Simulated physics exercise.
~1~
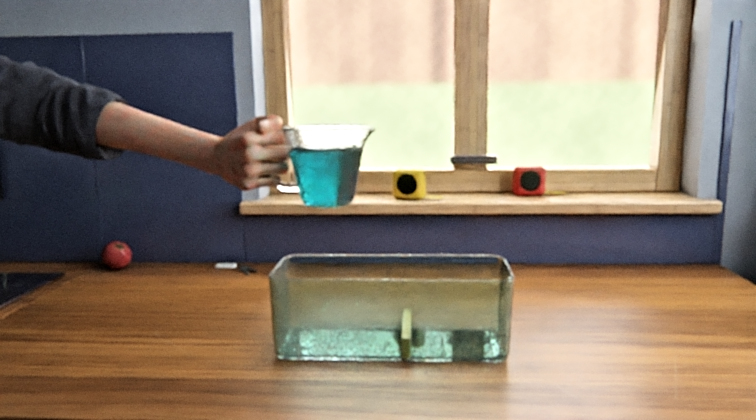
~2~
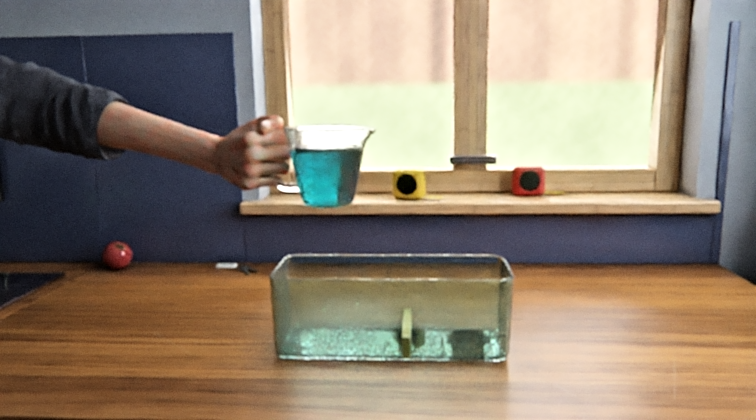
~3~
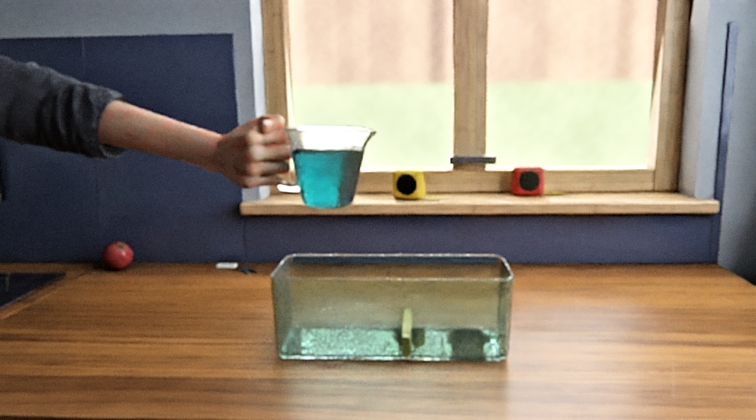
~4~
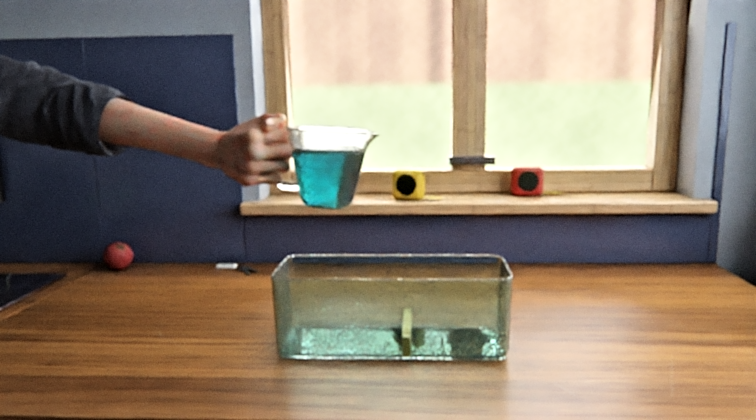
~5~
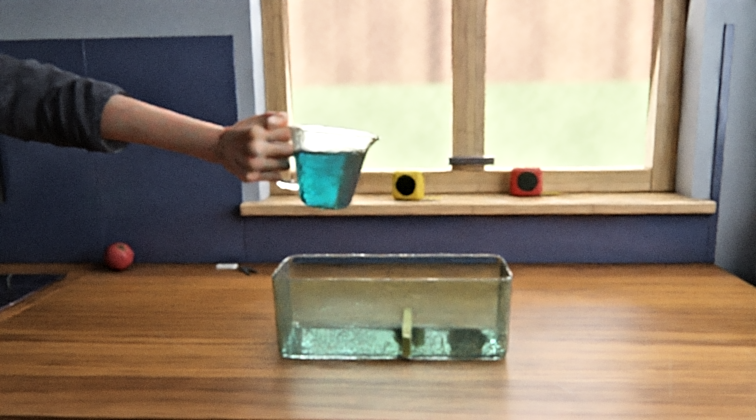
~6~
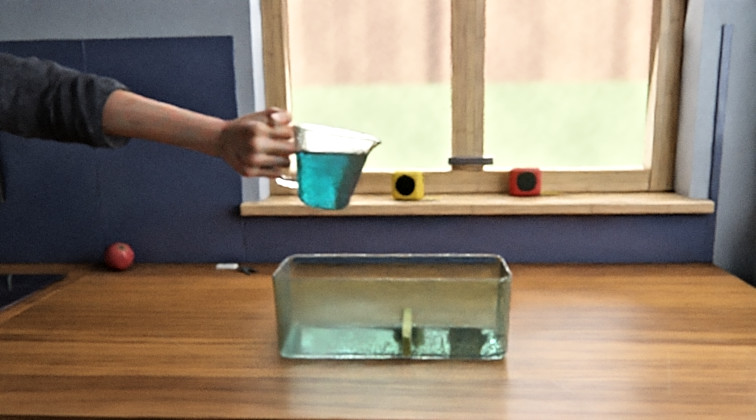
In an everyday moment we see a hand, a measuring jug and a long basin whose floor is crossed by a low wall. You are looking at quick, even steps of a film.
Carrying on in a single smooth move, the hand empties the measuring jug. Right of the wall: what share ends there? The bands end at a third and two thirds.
The share right of the wall ends up beyond two thirds.
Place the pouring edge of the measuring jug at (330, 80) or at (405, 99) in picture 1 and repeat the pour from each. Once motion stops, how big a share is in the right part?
It would come to near 15 per cent, and then near 85 per cent.
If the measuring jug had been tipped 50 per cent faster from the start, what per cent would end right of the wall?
I'd estimate about 75 percent ends up there.
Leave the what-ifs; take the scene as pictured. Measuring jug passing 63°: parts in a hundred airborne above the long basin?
It's close to 20 percent.
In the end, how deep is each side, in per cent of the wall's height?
Near 10 on the left, 70 on the right.
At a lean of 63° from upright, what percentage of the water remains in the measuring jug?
Roughly 80 percent remains at that point.
A moment on, the measuring jug is tipped part way and 79 per cent is still to pour, 0 is left of the wall and 3 right of it.
Next, the measuring jug is tipped on its side and 18 per cent is still to pour, 4 is left of the wall and 59 right of it.
Then the measuring jug is tipped right over and 0 per cent is still to pour, 15 is left of the wall and 84 right of it.
Later the measuring jug is tipped right over and 0 per cent is still to pour, 21 is left of the wall and 78 right of it.
Finally, 21 per cent lies left of the wall, 78 right of it and 1 outside.
